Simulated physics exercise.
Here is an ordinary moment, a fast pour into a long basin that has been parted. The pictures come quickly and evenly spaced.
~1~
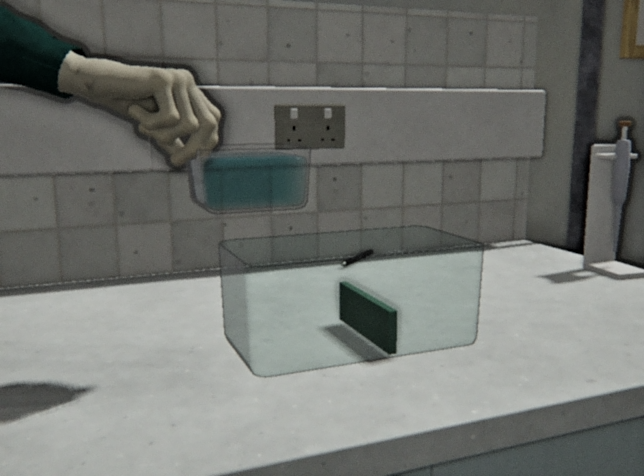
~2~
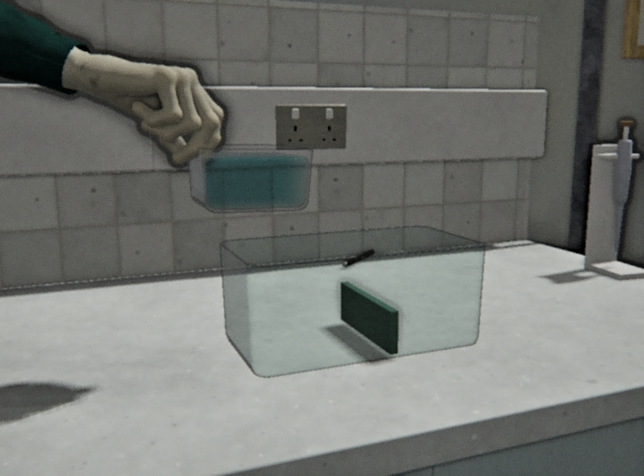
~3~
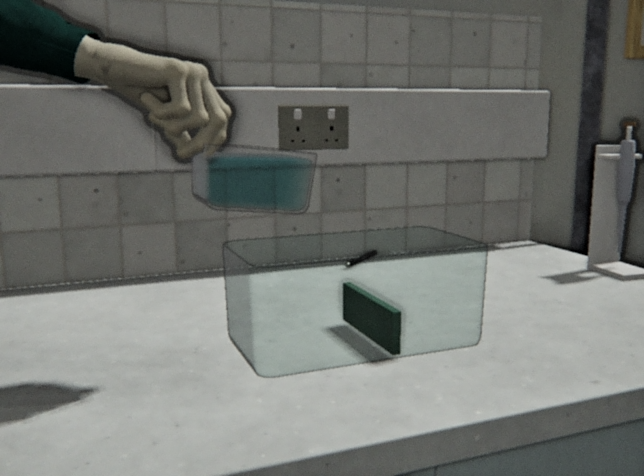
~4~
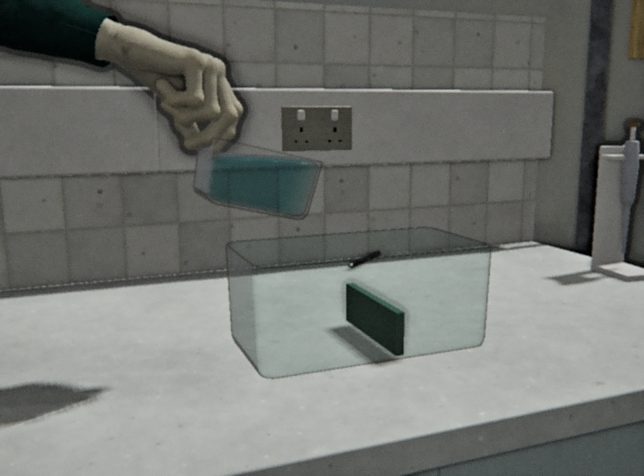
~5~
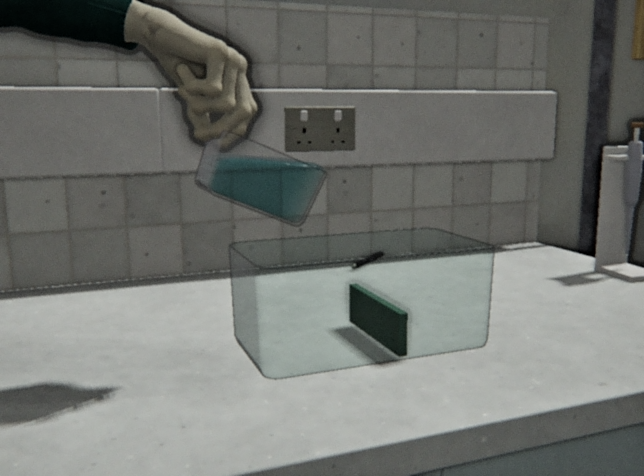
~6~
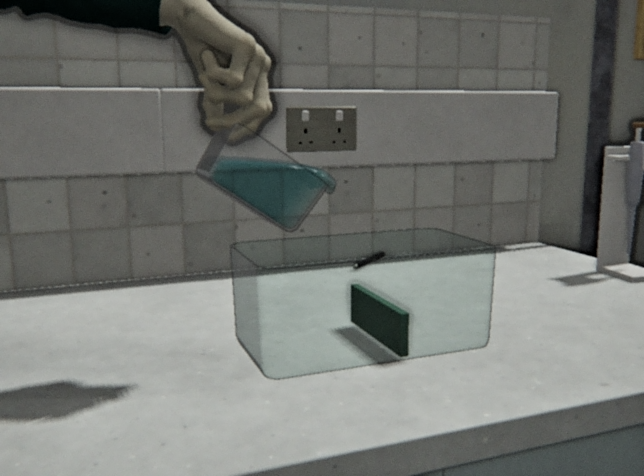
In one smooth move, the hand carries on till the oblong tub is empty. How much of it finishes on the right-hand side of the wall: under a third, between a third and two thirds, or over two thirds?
Beneath one third.
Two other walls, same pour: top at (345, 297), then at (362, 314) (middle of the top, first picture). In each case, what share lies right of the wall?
My guess is some 30 percent the first time and some 20 percent the second.
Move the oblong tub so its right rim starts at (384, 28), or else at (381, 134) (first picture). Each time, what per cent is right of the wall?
80 % and 90 %.
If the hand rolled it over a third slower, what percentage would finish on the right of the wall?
It comes to some 0 in a hundred.
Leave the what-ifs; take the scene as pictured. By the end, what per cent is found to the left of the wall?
Roughly 95 %.
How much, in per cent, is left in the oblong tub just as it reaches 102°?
15 per cent, roughly.
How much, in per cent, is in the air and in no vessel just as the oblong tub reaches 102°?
Share in flight: Approx. 20 %.
A moment on, the oblong tub is tipped right over and 14 per cent is still to pour, 66 is left of the wall and 0 right of it.
Next, the oblong tub is tipped right over and 1 per cent is still to pour, 92 is left of the wall and 2 right of it.
Then the oblong tub is tipped right over and 0 per cent is still to pour, 93 is left of the wall and 5 right of it.
Later the oblong tub is tipped right over and 0 per cent is still to pour, 93 is left of the wall and 5 right of it.
Finally, 93 per cent lies left of the wall, 5 right of it and 2 outside.
